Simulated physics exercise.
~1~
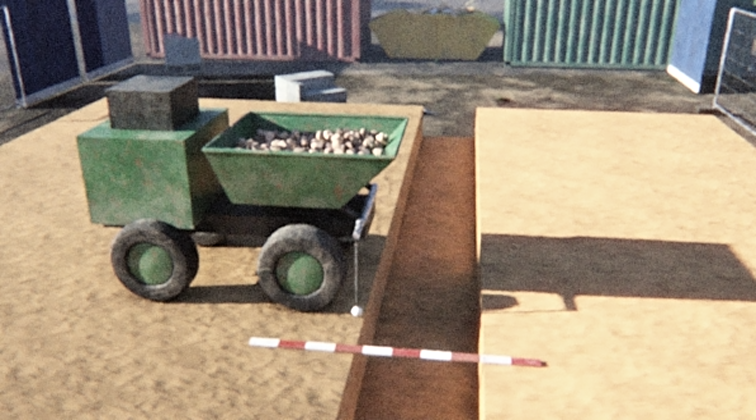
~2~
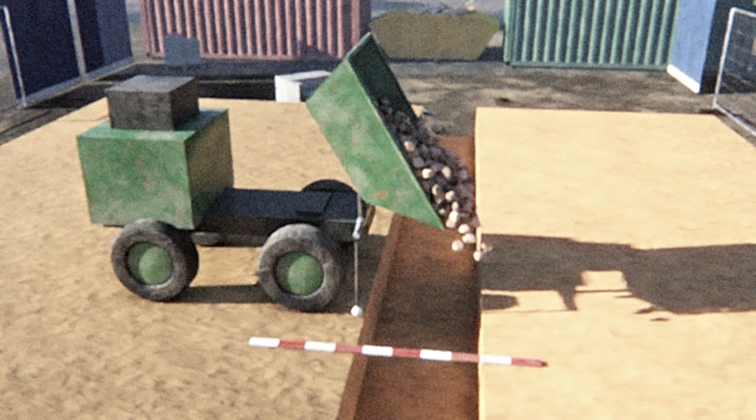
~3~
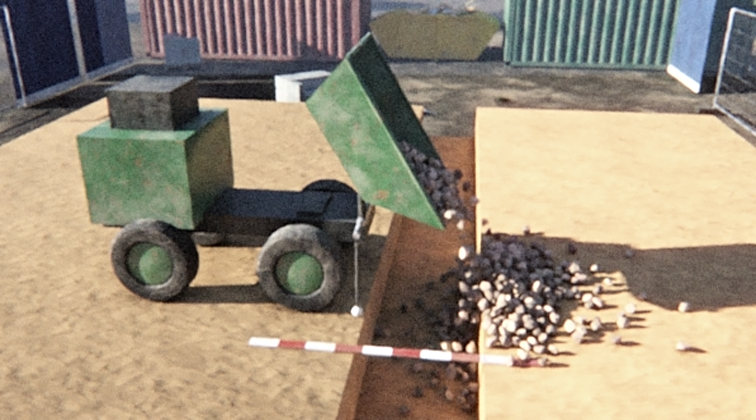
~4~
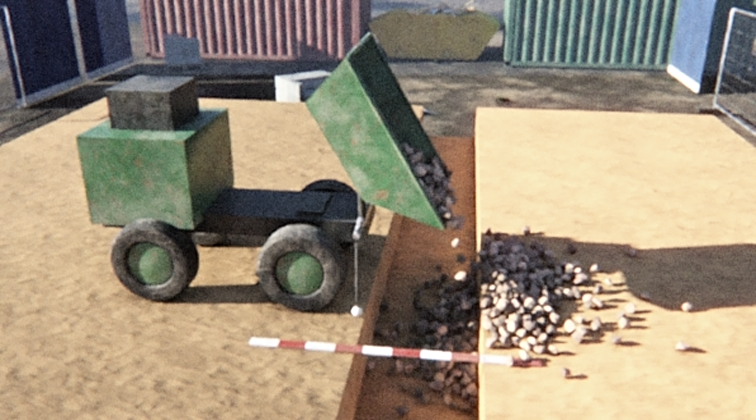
A small green dumper stands on sandy ground at the left, its skip full of pale, angular stones, facing a narrow trench with a red and white staff lying across it. The skip swings up and tips steeply to the right, while the wheels and body stay put. The stones slide to its lower lip and begin to spill over the trench. Many drop into the trench, while others land in a scattered heap on the far side. At the end the skip stays tilted, with a good share of stones still inside.
